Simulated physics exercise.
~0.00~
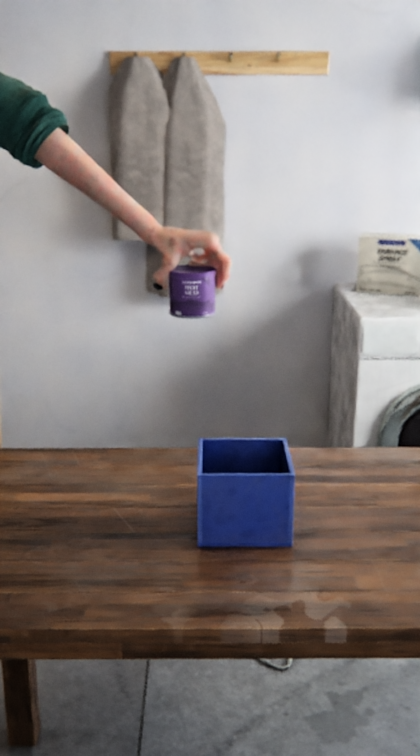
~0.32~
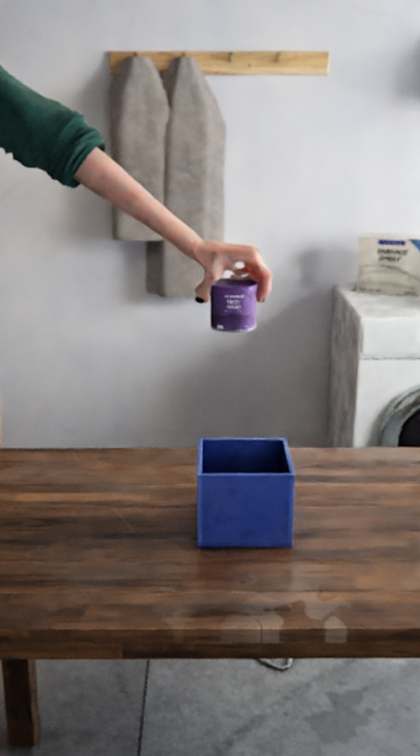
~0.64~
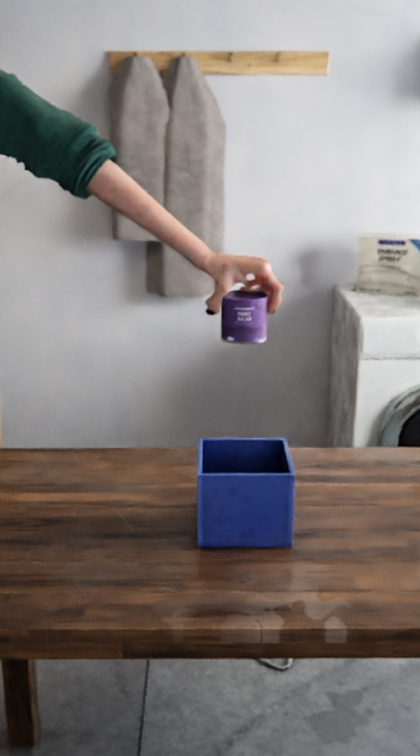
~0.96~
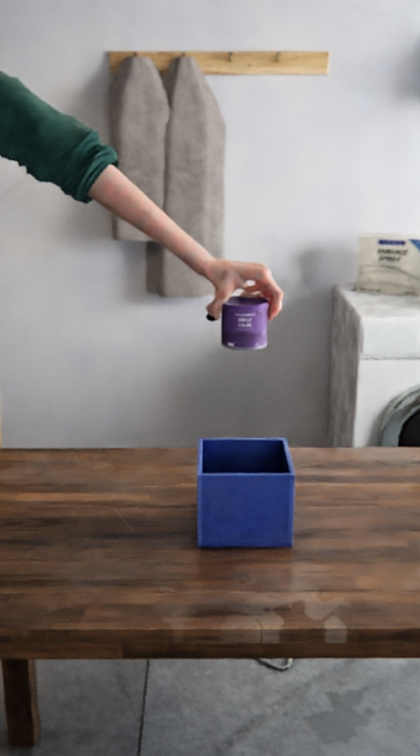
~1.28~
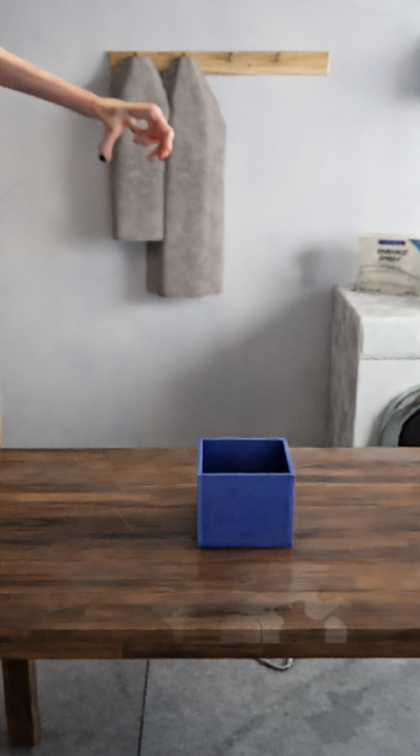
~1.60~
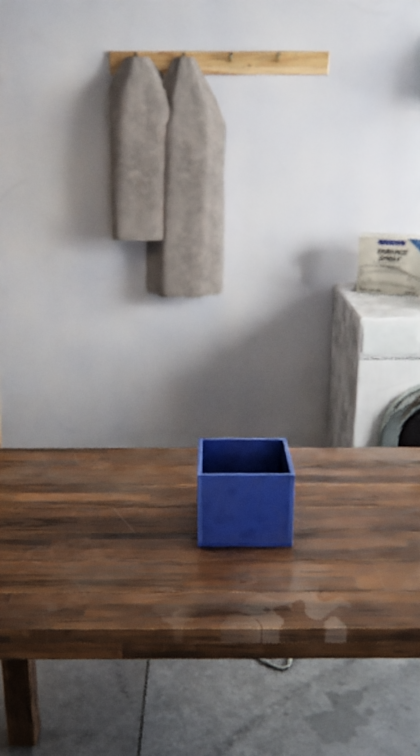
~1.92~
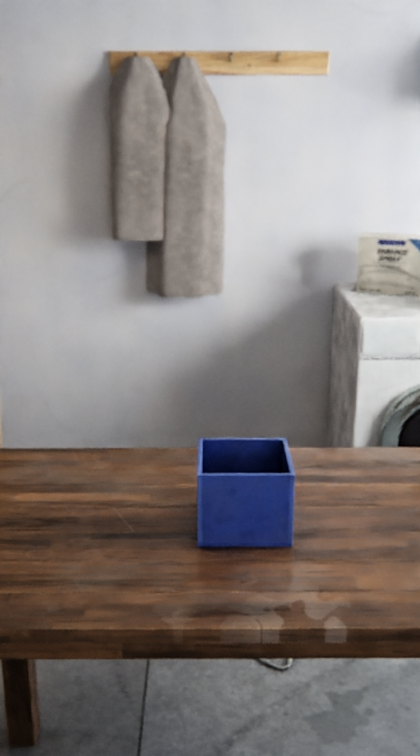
A hand held a small purple tin high above a wooden table, moved it right and slightly down over an open blue box, then let go and drew back as the tin dropped inside, leaving only the box in view on the table.
